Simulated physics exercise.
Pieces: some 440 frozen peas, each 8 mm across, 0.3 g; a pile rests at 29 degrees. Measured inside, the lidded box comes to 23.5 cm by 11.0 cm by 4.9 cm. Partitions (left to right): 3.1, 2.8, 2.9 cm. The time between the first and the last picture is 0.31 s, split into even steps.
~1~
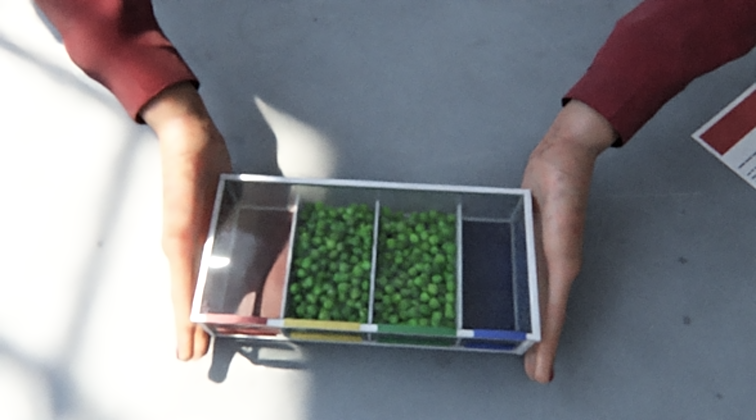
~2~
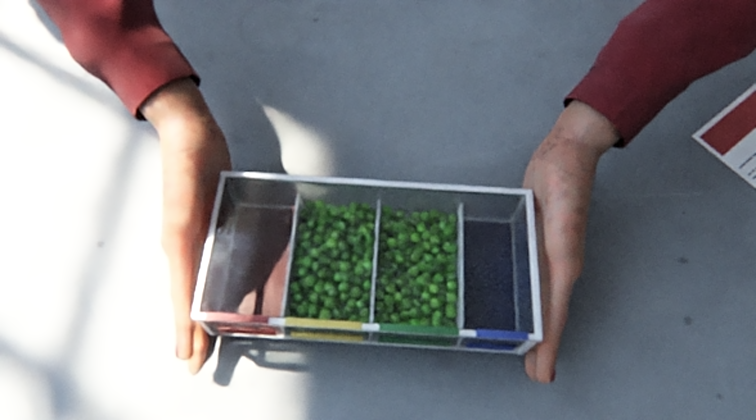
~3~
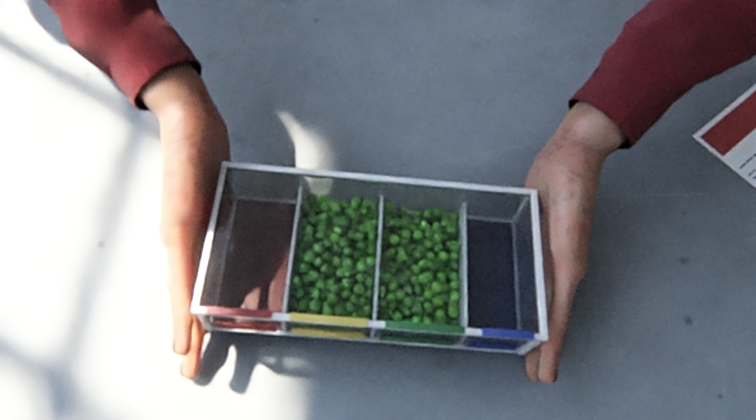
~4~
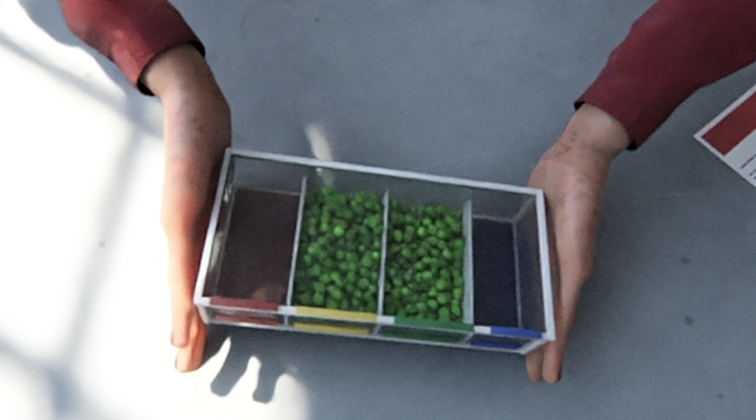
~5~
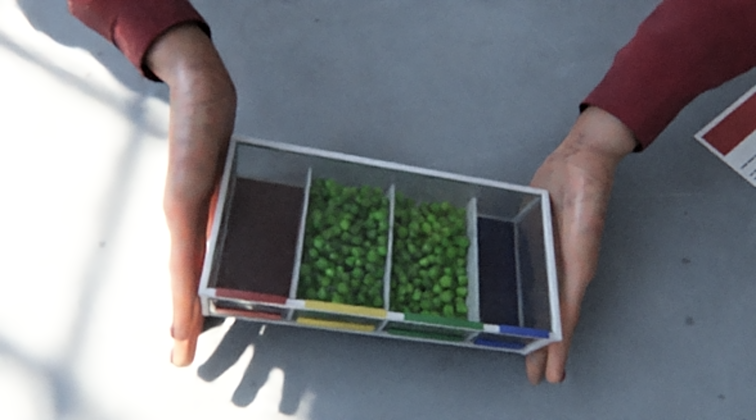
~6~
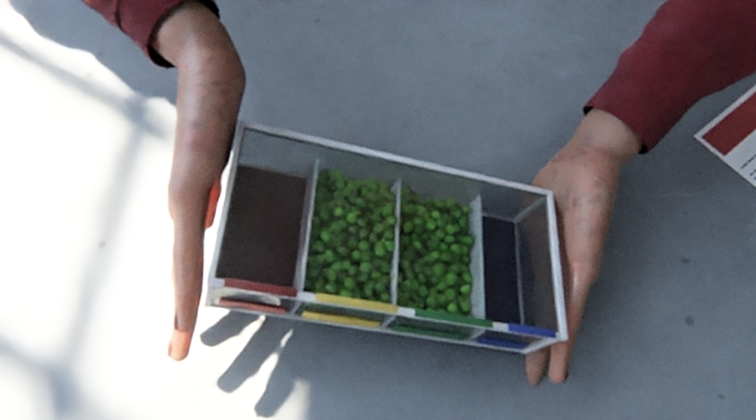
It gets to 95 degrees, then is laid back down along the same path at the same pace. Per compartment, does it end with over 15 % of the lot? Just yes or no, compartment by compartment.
Red compartment gets a no, blue compartment gets a yes, green compartment gets a yes, yellow compartment gets a no.
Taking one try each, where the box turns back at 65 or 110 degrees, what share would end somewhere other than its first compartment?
20 and 85 %.
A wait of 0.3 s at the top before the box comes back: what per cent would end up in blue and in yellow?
Result - blue: 70 %; yellow: 5 %.
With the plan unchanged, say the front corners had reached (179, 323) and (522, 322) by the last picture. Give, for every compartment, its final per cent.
The compartments end with red 40 per cent, blue 0 per cent, green 10 per cent and yellow 50 per cent.
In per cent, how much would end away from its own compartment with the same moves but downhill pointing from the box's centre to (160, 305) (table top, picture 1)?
I'd estimate about 60 %.
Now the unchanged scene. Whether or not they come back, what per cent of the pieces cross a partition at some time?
Something like 75 per cent of the pieces.
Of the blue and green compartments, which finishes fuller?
Blue.
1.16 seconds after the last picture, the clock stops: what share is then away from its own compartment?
Roughly 45 in a hundred.
Then, 1.16 s after the last picture, tilt 95 degrees; blue 35 %, green 40 %, yellow 25 %.
Then, 1.93 s after the last picture, tilt 42 degrees; blue 65 %, green 30 %, yellow 10 %.
Then, 2.72 s after the last picture, tilt 0 degrees; blue 65 %, green 25 %, yellow 10 %.
In the end, red 0 %, blue 65 %, green 25 %, yellow 10 %.
